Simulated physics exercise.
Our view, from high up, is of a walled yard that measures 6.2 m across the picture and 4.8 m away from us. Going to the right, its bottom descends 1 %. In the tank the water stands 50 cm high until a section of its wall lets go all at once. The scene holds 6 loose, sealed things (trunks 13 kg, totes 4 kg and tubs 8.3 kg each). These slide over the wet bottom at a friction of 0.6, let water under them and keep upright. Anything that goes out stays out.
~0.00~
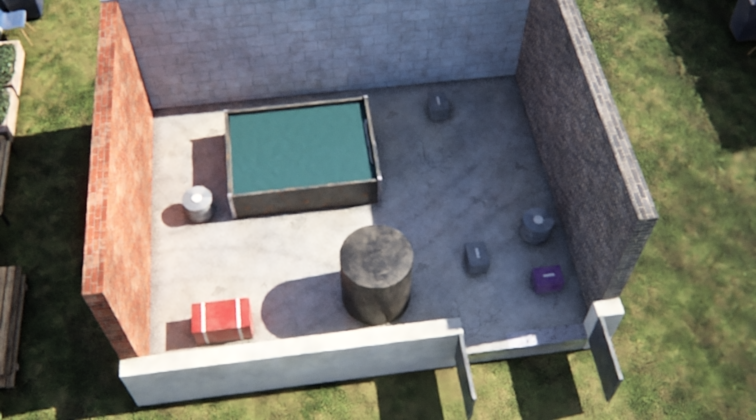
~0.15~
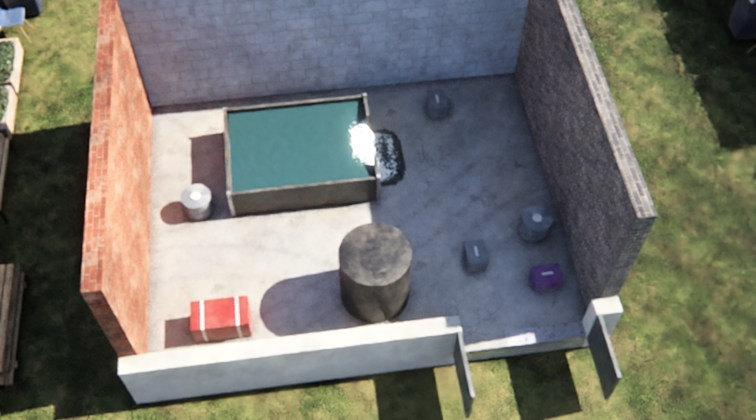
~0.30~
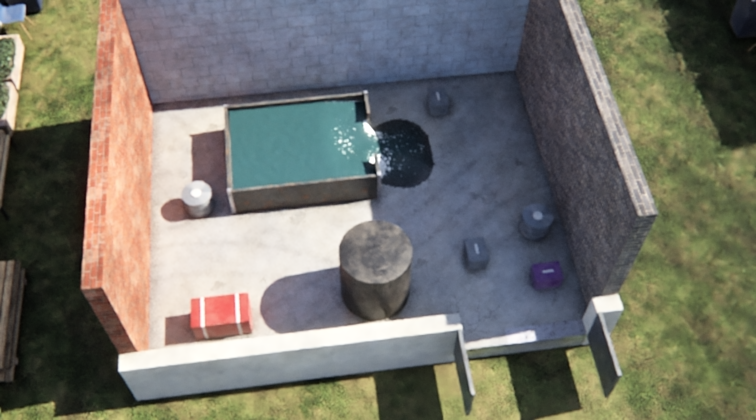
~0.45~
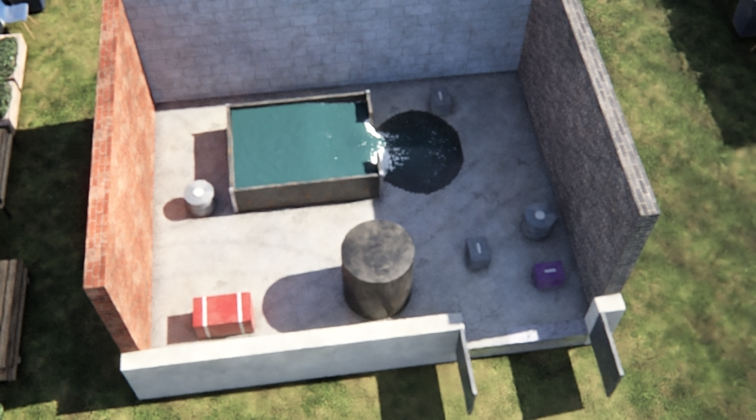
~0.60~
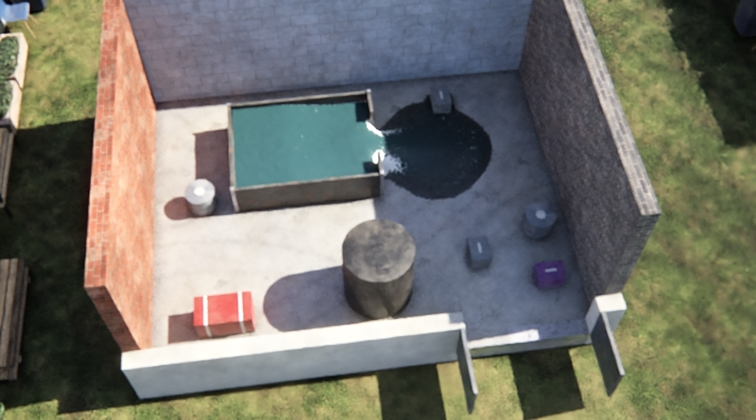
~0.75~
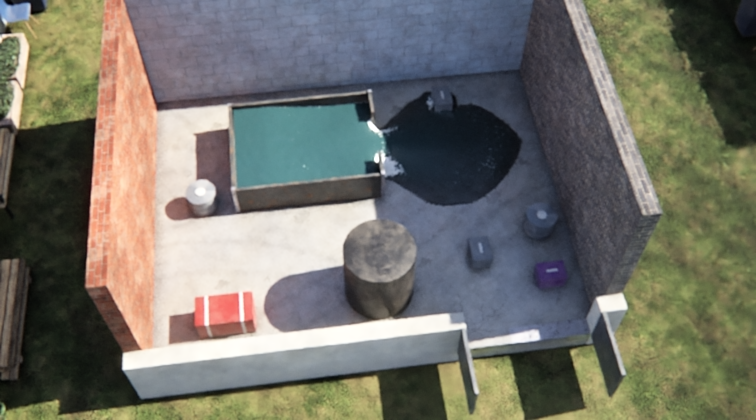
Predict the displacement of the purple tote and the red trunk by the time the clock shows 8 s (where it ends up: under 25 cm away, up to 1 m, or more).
Purple tote far from the start; red trunk almost motionless.
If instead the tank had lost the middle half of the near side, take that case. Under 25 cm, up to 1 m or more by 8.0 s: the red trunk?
With that failure, the red trunk moves slightly.
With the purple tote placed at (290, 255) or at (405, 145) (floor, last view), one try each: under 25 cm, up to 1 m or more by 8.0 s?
In that order: It stays put; it ends far away.
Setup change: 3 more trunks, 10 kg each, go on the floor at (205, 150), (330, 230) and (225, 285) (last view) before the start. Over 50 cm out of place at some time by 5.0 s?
From first to last: Does not reach it, does not reach it, does not reach it.
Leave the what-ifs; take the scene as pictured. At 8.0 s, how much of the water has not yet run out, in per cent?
About 74 in a hundred parts of the water.
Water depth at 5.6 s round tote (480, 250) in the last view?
Depth: Near 2 cm.
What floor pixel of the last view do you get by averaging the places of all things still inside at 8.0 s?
Near (355, 242).
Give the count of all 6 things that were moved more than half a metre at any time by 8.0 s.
The total is 4.
After 1.6 s the purple tote is near (552, 271), 0.0 m from its start, aground; the red trunk is near (224, 308), 0.0 m from its start, aground; 0 of 6 are out; 1 afloat.
After 3.6 s the purple tote has gone out; the red trunk is near (224, 308), 0.0 m from its start, aground; 2 of 6 are out; 1 afloat.
After 5.6 s the purple tote has gone out; the red trunk is near (224, 308), 0.0 m from its start, aground; 2 of 6 are out; 1 afloat.
After 8.0 s the purple tote has gone out; the red trunk is near (224, 308), 0.0 m from its start, aground; 2 of 6 are out; 1 afloat.
